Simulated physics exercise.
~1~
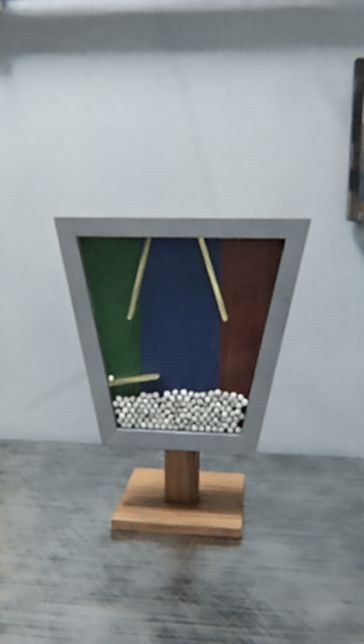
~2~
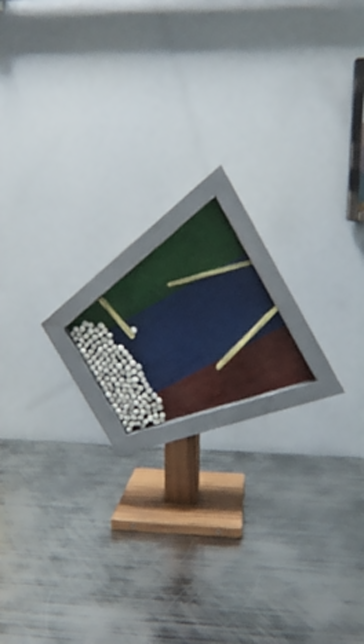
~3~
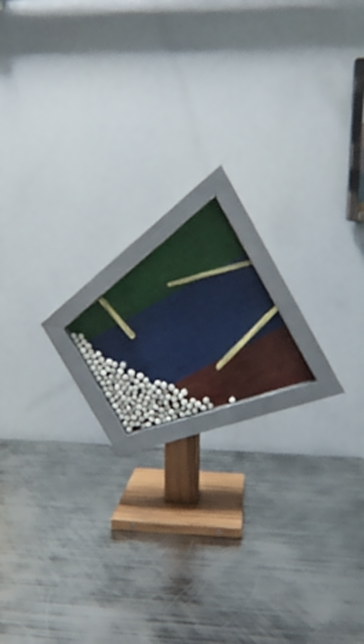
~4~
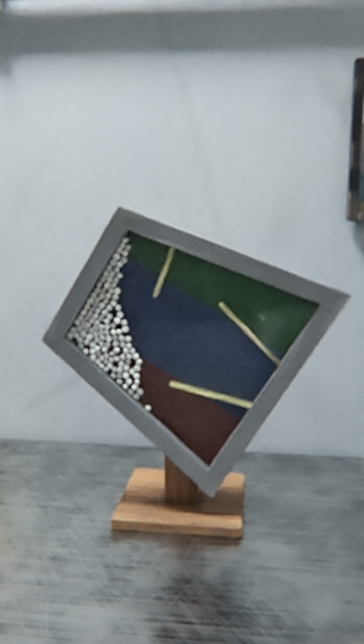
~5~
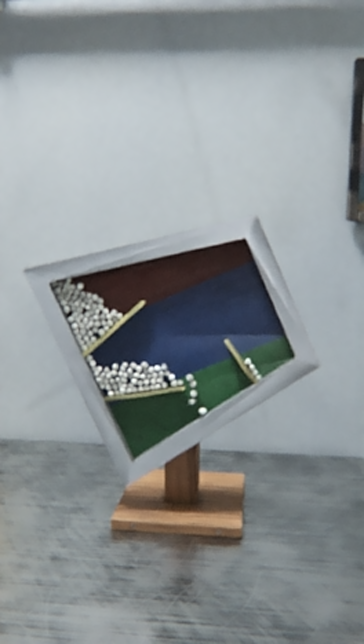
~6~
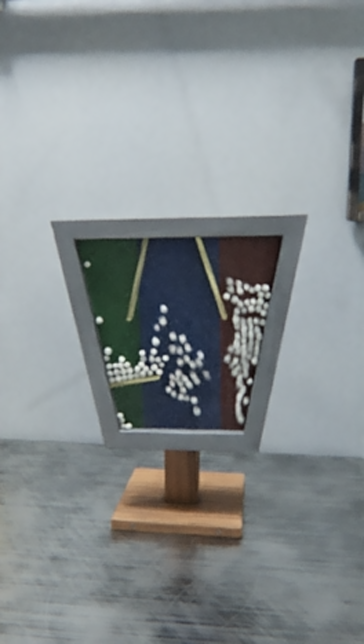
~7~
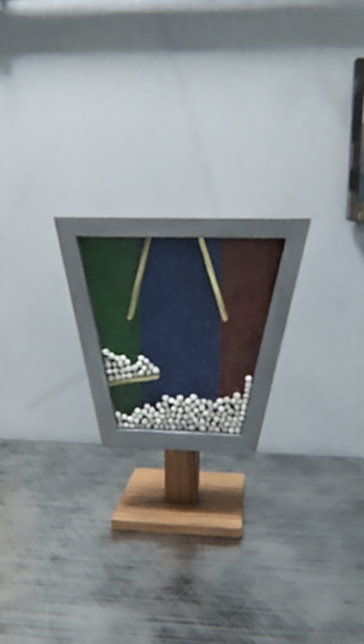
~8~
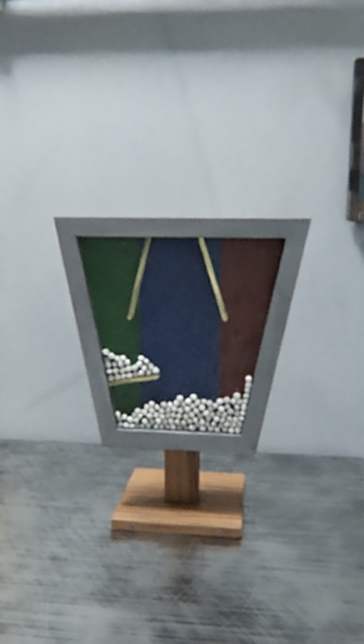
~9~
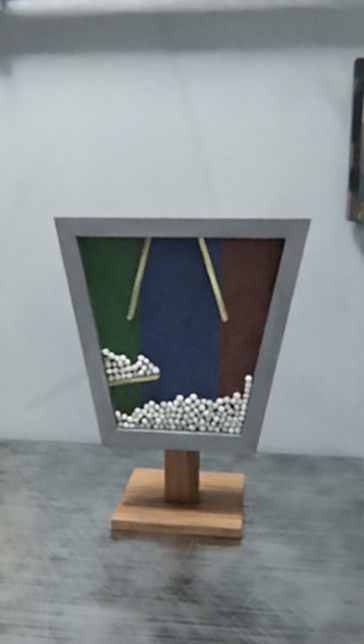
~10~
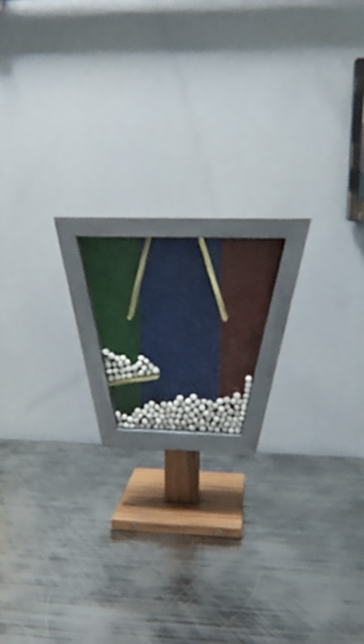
On a grey tabletop, a tapered case of white beads turning clockwise through one full circle, beads settling on ledge and floor.
